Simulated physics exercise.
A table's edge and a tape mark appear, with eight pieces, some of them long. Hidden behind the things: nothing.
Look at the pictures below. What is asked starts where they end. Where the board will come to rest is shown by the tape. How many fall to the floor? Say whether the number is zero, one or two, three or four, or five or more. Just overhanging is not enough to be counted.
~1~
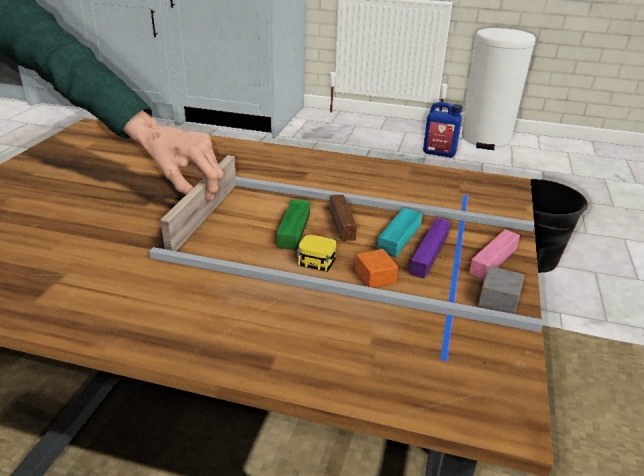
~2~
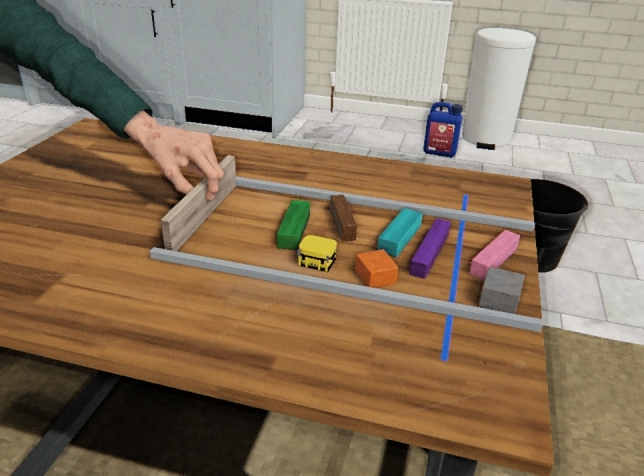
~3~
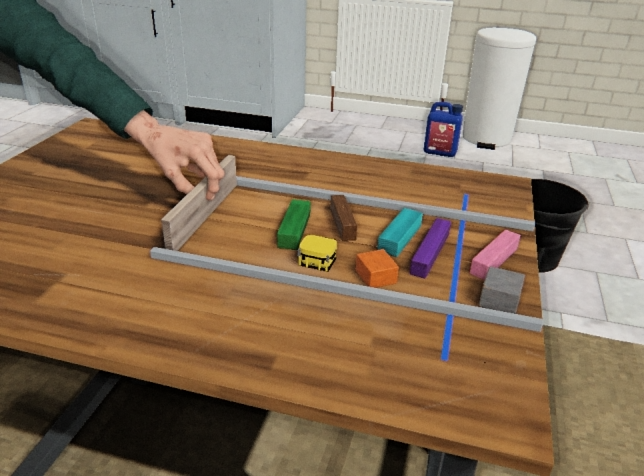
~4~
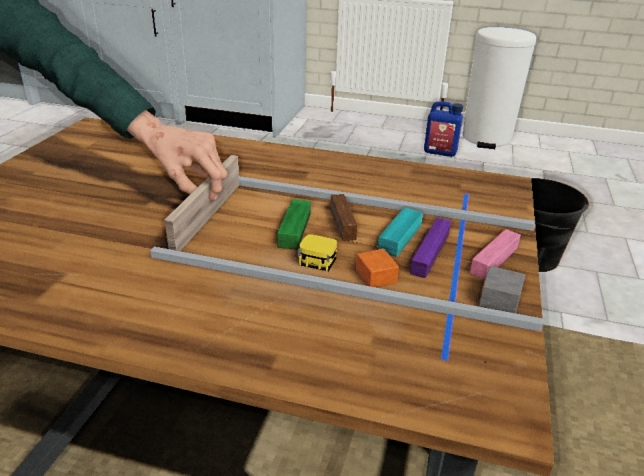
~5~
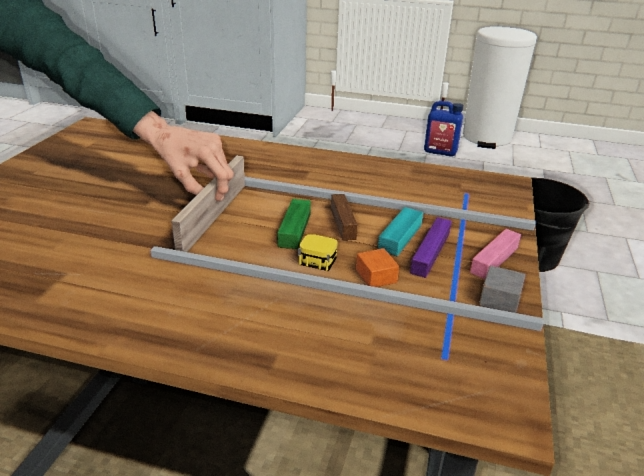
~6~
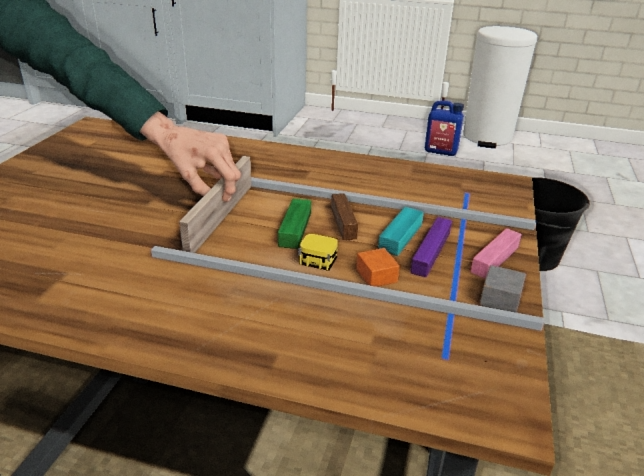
After the push, one or two are missing from the table.
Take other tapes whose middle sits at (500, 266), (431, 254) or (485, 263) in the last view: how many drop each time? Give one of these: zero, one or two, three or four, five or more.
Counts for the three tries are more than four, none and three or four.
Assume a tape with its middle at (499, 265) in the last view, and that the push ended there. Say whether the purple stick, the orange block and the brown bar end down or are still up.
What happens: The purple stick goes down, the orange block goes down, the brown bar does not come off.
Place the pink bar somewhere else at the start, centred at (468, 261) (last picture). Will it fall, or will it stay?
Lab note: It goes off the edge.
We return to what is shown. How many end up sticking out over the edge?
0 of them.
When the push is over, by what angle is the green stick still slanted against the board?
Misalignment: Close to 0°.
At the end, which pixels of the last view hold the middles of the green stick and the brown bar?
In the last picture the green stick sits around (470, 251) and the brown bar around (490, 238).
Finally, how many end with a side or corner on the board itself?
2 of them.
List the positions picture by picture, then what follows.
The first picture shows grey block (501, 290); pink bar (495, 254); purple stick (431, 247); board (203, 201); tape (457, 260).
The second picture shows pink bar (495, 254); orange block (376, 269).
The third picture shows purple stick (431, 247); turquoise stick (401, 231).
The fourth picture shows grey block (502, 290); green stick (295, 223).
The fifth picture shows pink bar (496, 253); yellow case (318, 253).
The sixth picture shows grey block (503, 289); pink bar (497, 253); purple stick (432, 246); board (220, 202); tape (458, 258).
Early on, none off yet; grey block at rest near (503, 289); pink bar at rest near (497, 253); purple stick at rest near (432, 246).
A while later, none off yet; grey block at rest near (503, 289); pink bar at rest near (497, 253); purple stick travelled a little near (448, 248).
Finally, the number that fall off is one or two; lost, pink bar and grey block.
